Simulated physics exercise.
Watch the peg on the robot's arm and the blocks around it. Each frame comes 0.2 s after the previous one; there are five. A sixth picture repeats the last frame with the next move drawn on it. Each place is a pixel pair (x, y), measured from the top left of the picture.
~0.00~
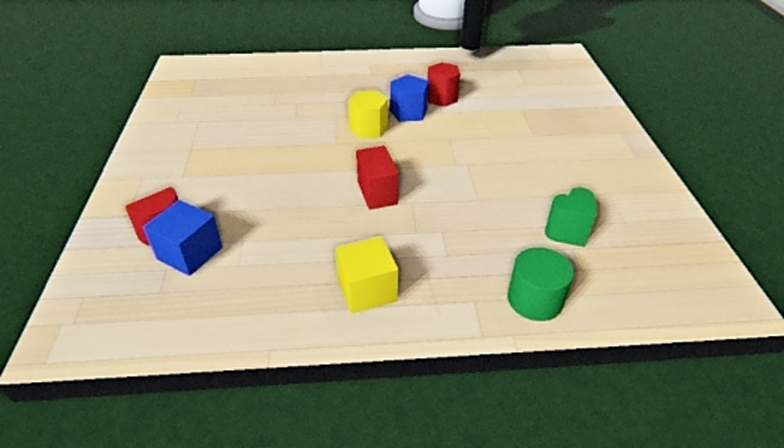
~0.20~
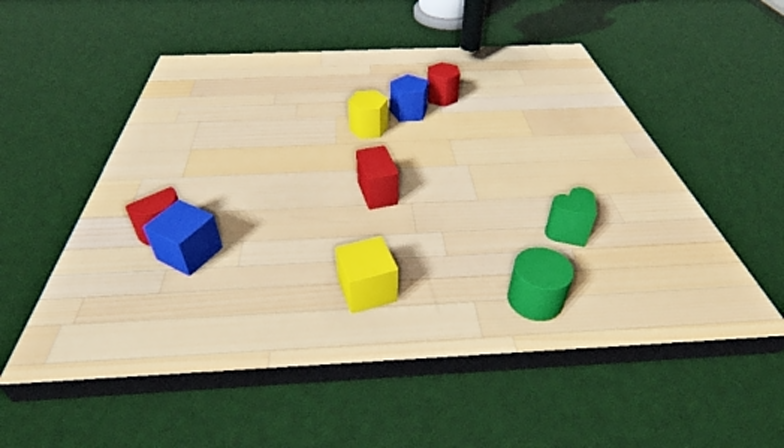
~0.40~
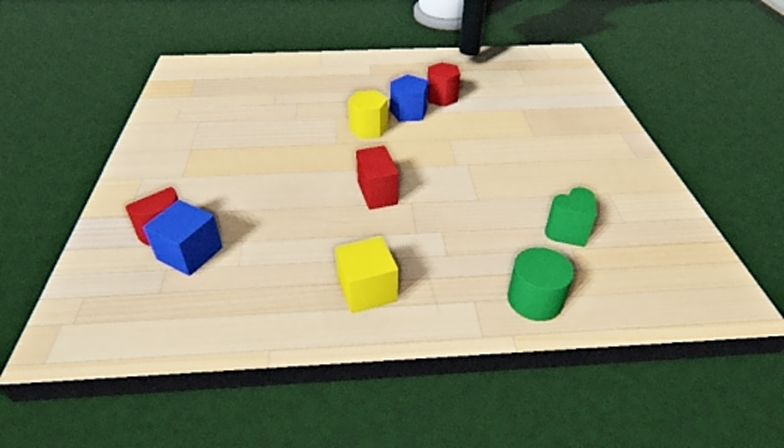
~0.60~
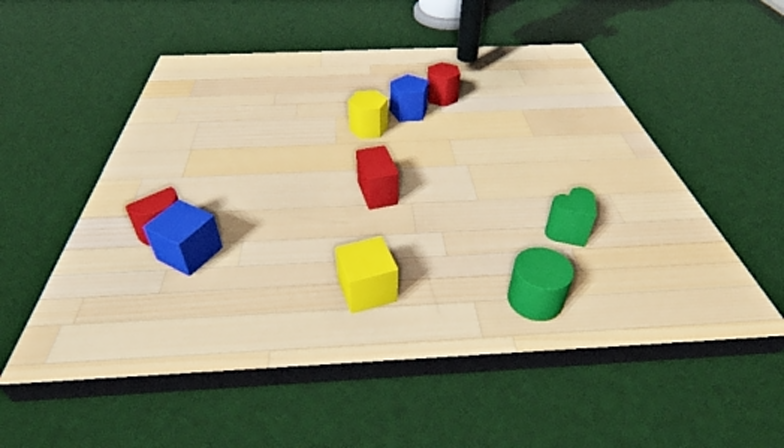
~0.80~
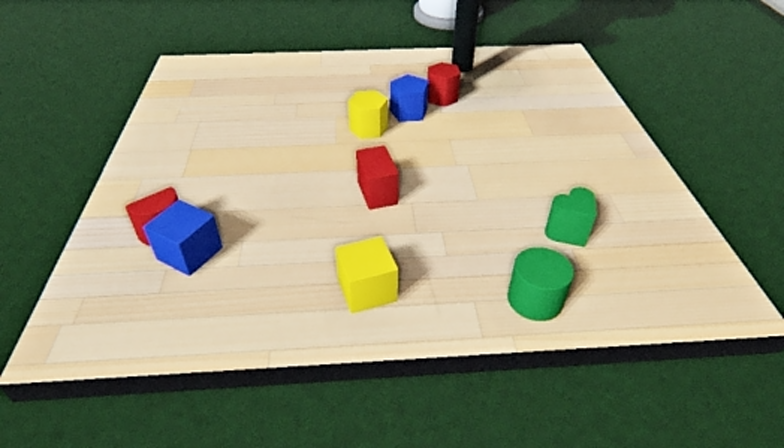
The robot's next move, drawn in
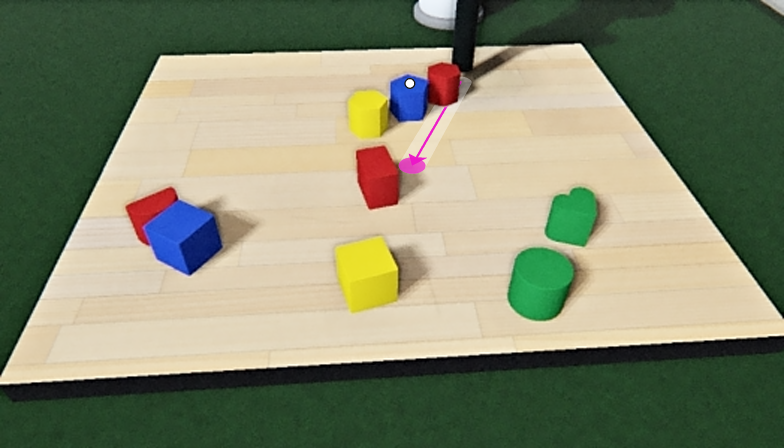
The black peg on the robot's arm starts at the far edge of the wooden board, behind a red block, and barely moves at first. It then slides slightly toward the viewer and a little left, ending close beside that red block, while all the coloured blocks stay still.
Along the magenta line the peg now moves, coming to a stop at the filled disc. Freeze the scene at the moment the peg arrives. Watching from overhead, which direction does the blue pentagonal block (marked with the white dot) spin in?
Viewed from overhead, the blue pentagonal block winds up turned clockwise.
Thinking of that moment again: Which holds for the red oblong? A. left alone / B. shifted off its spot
A (left alone)
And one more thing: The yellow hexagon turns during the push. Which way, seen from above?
From the top: Counterclockwise.
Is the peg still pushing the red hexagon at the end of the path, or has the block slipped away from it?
It is no longer ahead.
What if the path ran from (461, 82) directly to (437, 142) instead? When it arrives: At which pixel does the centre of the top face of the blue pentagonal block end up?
Around pixel (382, 91).
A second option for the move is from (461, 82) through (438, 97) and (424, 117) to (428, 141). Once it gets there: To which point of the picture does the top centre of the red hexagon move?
Its top middle will sit at (448, 125).
The line goes in a line from (461, 82) to (412, 166); the dot is on the blue pentagonal block.
The first path, step by step. One third of the way, peg (447, 92); yellow hexagon (361, 101); blue pentagonal block (393, 90), turned 25° clockwise; red hexagon (426, 85), turned 30° clockwise.
Two thirds of the way, peg (431, 119); yellow hexagon (341, 104), turned 50° anticlockwise; blue pentagonal block (372, 92), turned 75° clockwise; red hexagon (400, 104), turned 90° clockwise.
At the end, peg (413, 150); yellow hexagon (340, 104), turned 50° anticlockwise; red oblong unmoved; blue pentagonal block (371, 92), turned 75° clockwise; red hexagon (395, 108), turned 120° clockwise.
